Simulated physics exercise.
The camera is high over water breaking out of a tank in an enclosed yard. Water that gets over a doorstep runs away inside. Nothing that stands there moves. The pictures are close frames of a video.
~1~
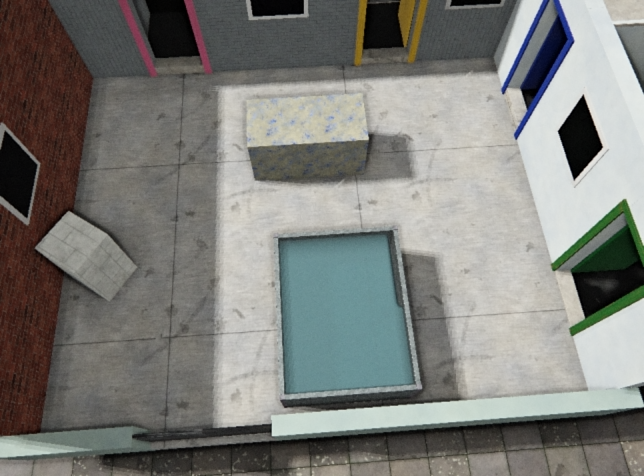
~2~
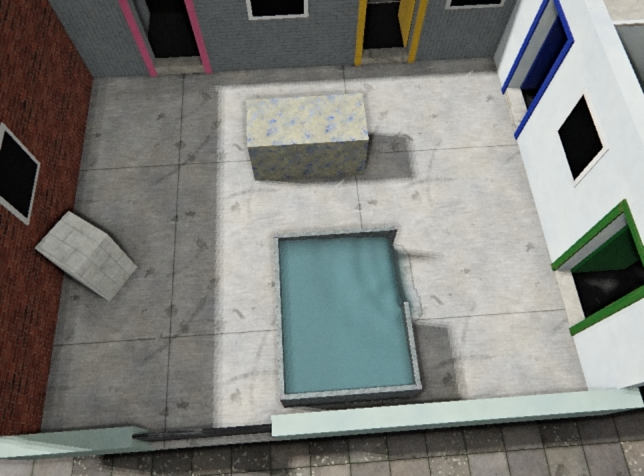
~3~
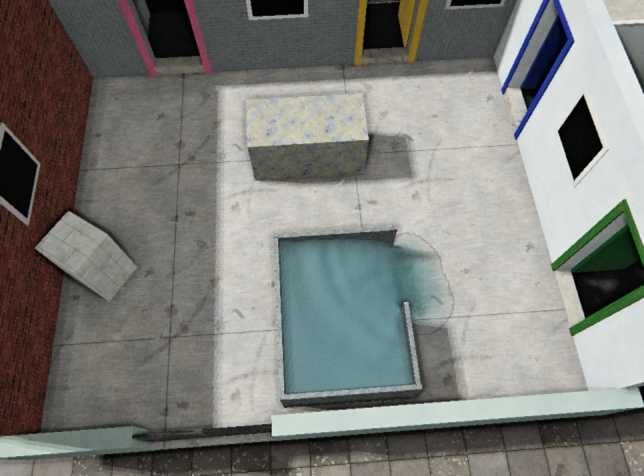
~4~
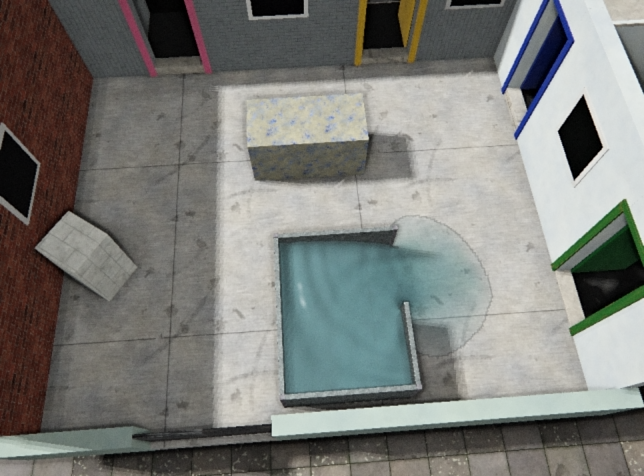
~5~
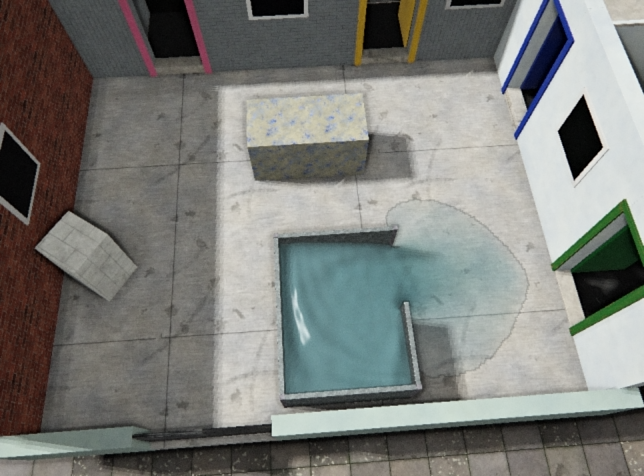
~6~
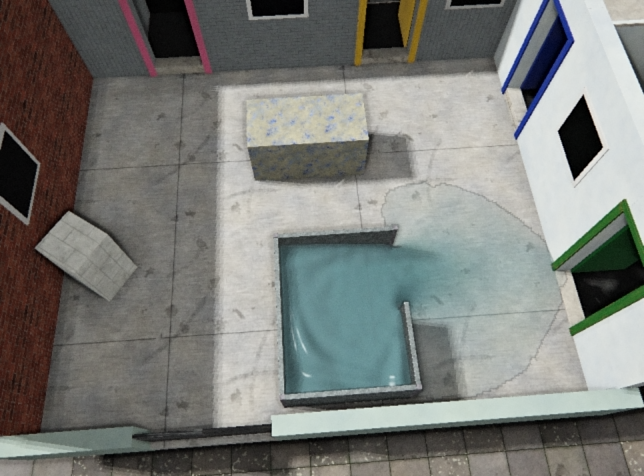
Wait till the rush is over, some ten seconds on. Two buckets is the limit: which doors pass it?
In the end: The blue door stays under that; the yellow door stays under that; the pink door stays under that; the green door takes more than that.
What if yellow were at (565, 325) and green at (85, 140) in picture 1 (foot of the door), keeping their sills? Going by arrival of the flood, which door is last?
The door marked green.
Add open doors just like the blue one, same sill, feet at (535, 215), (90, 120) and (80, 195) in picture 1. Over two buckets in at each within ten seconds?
In turn: Is over, stays under, stays under.
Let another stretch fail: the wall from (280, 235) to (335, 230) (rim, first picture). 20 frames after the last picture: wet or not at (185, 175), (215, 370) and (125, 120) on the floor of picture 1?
One after the other: Flooded, not flooded, under water.
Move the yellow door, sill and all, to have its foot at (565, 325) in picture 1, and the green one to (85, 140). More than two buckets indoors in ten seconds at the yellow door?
My reading: The yellow one goes over.
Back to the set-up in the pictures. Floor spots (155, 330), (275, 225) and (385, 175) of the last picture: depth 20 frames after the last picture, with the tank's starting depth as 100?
In turn 0, 0 and 0 in a hundred.
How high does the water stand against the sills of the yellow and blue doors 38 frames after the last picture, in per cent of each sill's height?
About 70 and 60 per cent.
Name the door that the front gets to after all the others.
That is the door marked pink.
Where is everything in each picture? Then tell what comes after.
The tank at (343, 308) is whole and still, in the first frame.
The front is at a hidden place, out from the gap at (394, 278), in the second frame.
Water pours out at (393, 280) and has run to (445, 313), in the third frame.
The front is at (486, 299), out from the gap at (393, 280), in the fourth frame.
Water pours out at (393, 280) and has run to (522, 285), in the fifth frame.
Water pours out at (393, 280) and has run to (560, 278), in the sixth frame.
A moment on, water covers 20 % of the floor; the blue door not reached, the yellow door not reached, the pink door not reached, the green door far over two buckets in.
Next, water covers 30 % of the floor; the blue door wet at the sill, nothing in, the yellow door not reached, the pink door not reached, the green door far over two buckets in.
Then, water covers 35 % of the floor; the blue door wet at the sill, nothing in, the yellow door wet at the sill, nothing in, the pink door not reached, the green door far over two buckets in.
Later, water covers 60 % of the floor; the blue door wet at the sill, nothing in, the yellow door wet at the sill, nothing in, the pink door wet at the sill, nothing in, the green door far over two buckets in.
In the end, water covers 70 % of the floor; the blue door wet at the sill, nothing in, the yellow door wet at the sill, nothing in, the pink door wet at the sill, nothing in, the green door far over two buckets in.
